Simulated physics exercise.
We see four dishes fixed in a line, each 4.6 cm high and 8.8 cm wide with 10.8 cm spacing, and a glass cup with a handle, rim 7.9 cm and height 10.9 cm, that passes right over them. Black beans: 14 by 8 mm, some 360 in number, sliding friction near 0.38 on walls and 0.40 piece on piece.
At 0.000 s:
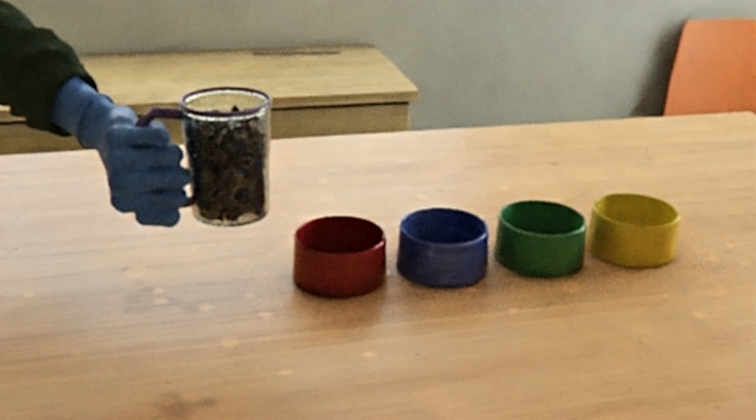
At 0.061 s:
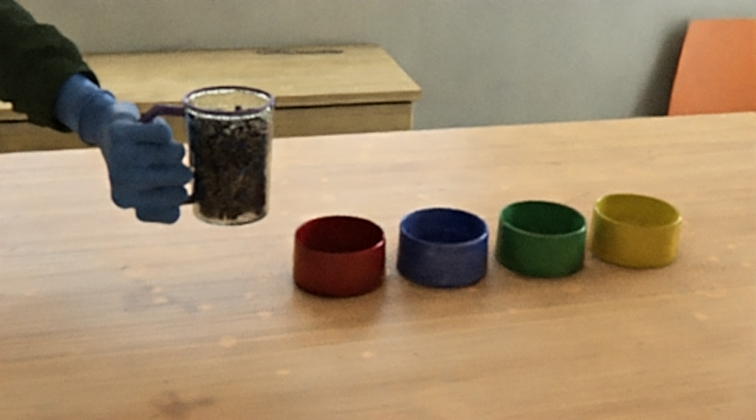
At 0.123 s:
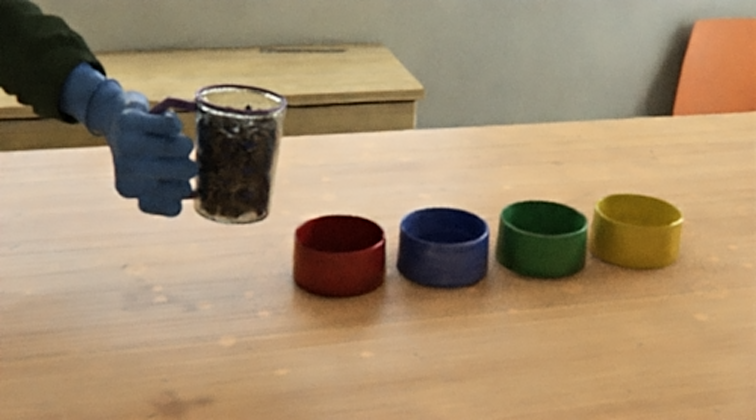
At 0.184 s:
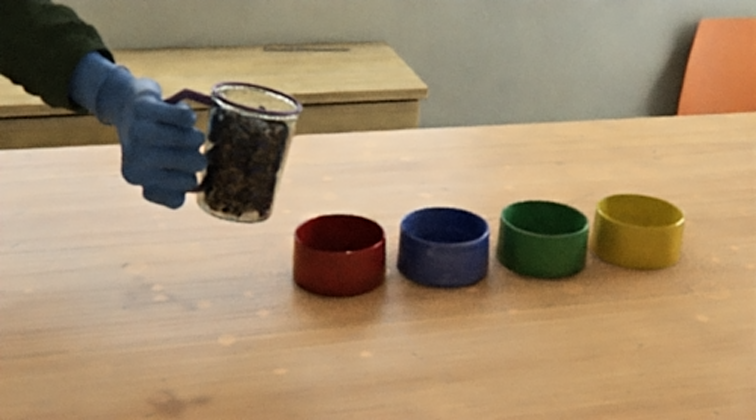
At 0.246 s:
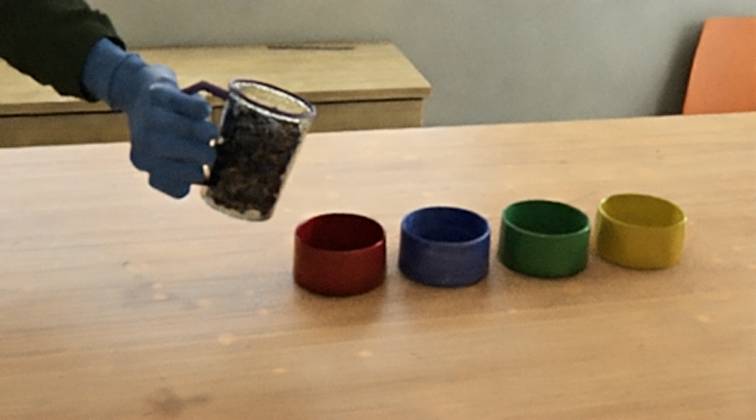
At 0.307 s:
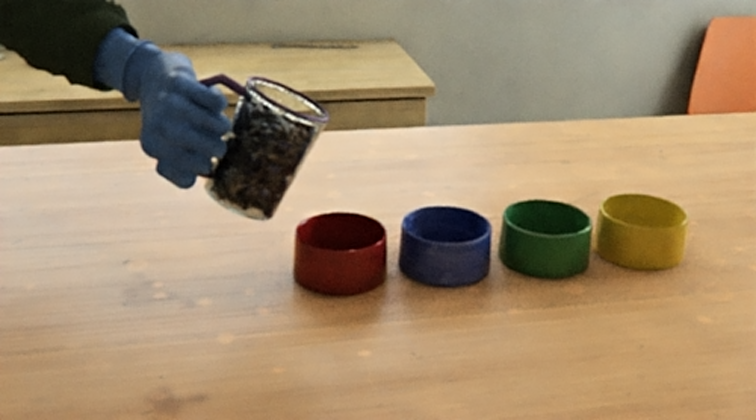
The clip opens with a blue-gloved hand holding a clear, handled cup of dark pieces upright, left of four dishes in red, blue, green and yellow on a wooden table. The hand moves slightly right and tilts the cup rightward, gradually at first and then more steeply, while the dishes stay in place.
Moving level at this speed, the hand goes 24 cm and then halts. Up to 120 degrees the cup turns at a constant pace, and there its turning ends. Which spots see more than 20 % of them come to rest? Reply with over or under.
Red dish under, blue dish over, green dish under, yellow dish under, counter over.
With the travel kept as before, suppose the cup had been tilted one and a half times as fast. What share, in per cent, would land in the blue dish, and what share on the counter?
Then blue ends at 70 and the counter at 30.
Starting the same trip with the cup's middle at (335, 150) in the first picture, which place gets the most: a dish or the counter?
Green.
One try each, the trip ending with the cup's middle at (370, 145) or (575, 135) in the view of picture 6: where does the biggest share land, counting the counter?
Try 1 - blue; try 2 - blue.
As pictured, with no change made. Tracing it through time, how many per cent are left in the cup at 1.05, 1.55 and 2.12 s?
In turn: 90 %, 5 %, 0 %.
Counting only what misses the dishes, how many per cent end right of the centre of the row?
70 per cent.
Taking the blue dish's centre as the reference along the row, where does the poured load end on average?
Mean position: Around 3 cm toward bigger x from the centre.
After 1.05 s, tilt 106 degrees; cup holds 90 %, blue 10 %.
After 1.55 s, tilt 120 degrees; cup holds 5 %, blue 70 %.
After 2.12 s, tilt 120 degrees; cup holds 0 %, blue 65 %, green 5 %.
At rest (2.7 s), red 0 %, blue 65 %, green 5 %, yellow 0 %, counter 35 %.
